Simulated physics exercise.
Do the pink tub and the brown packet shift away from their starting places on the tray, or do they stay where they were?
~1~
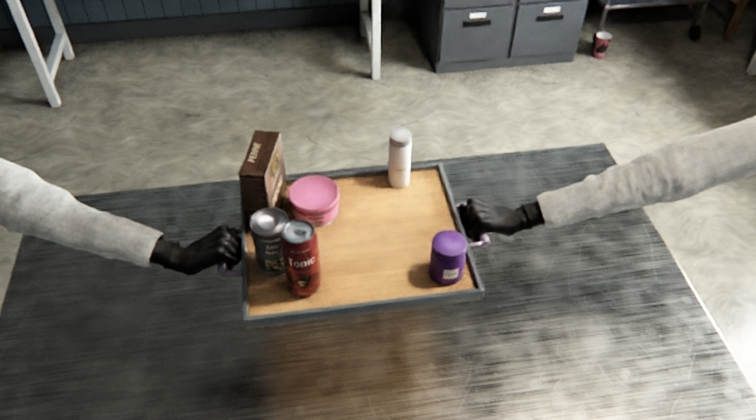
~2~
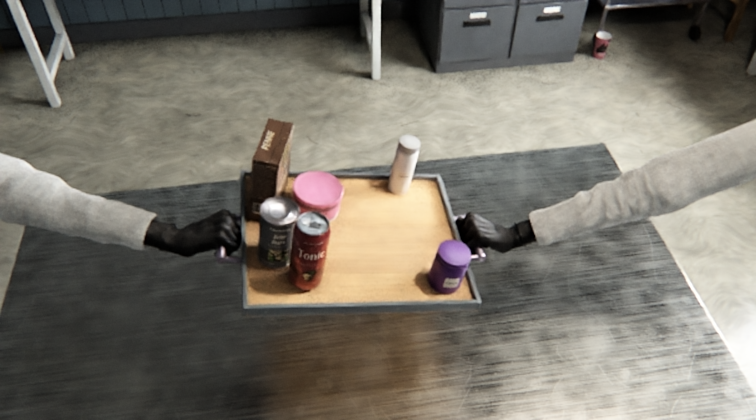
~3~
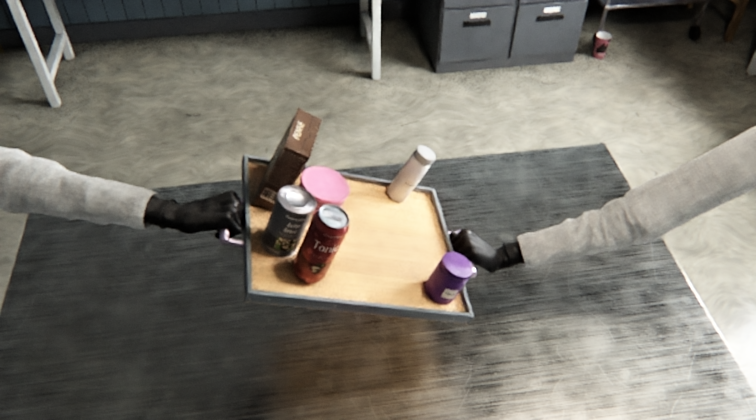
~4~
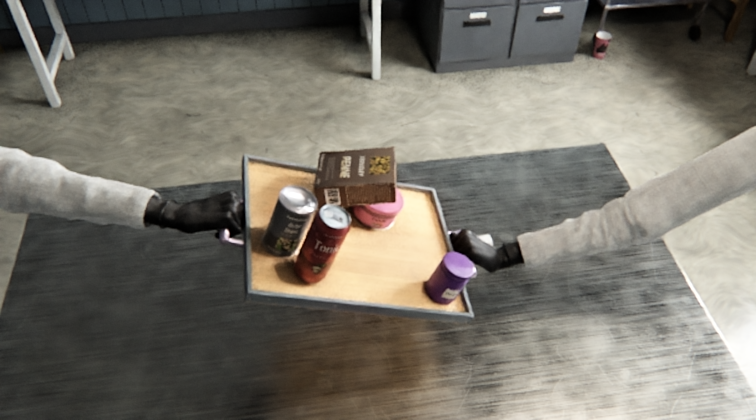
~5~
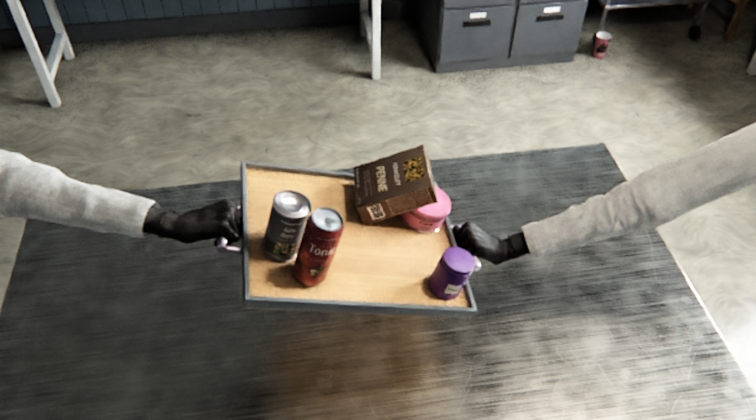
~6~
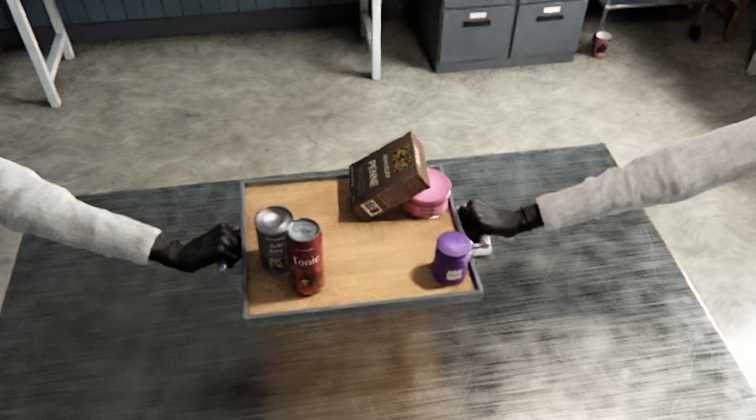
Both shift away from where they started. The pink tub ends near the right side of the tray, and the brown packet ends tipped over beside it.
